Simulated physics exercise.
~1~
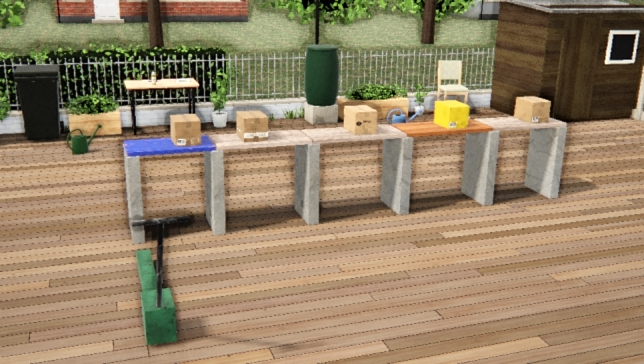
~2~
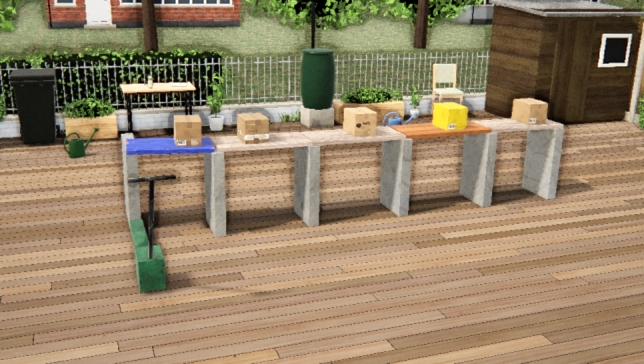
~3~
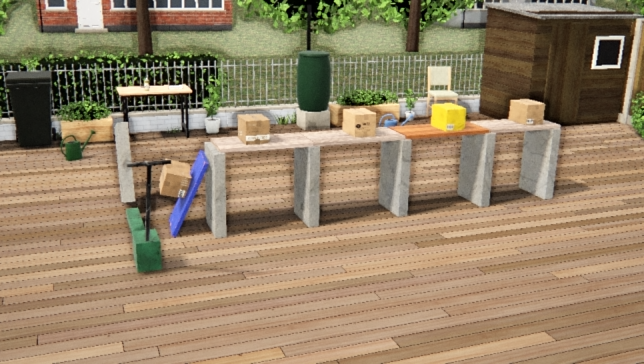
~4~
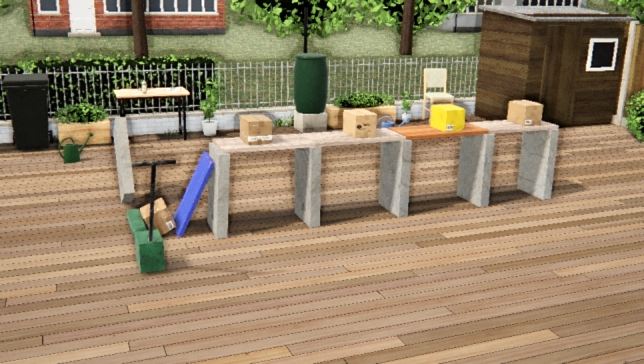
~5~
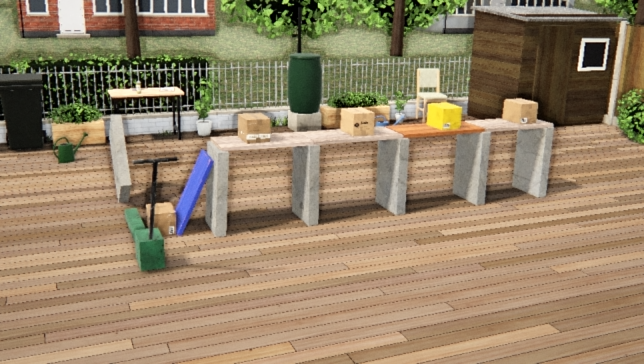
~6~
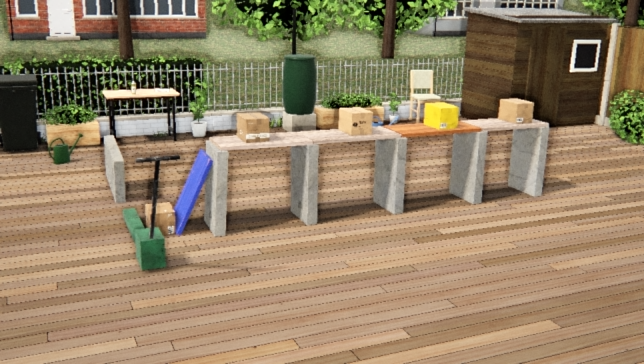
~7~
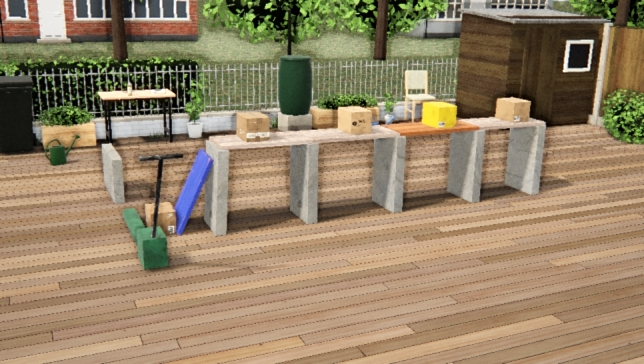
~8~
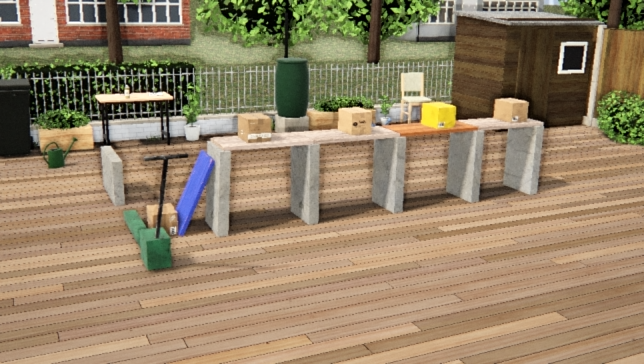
The footage shows a green jack sliding into the left end upright of a long, low plank shelf on a wooden deck, dropping the blue board and its carton. The upright tips over behind, the board rests slanted, and the remaining spans stand with the yellow carton in place.
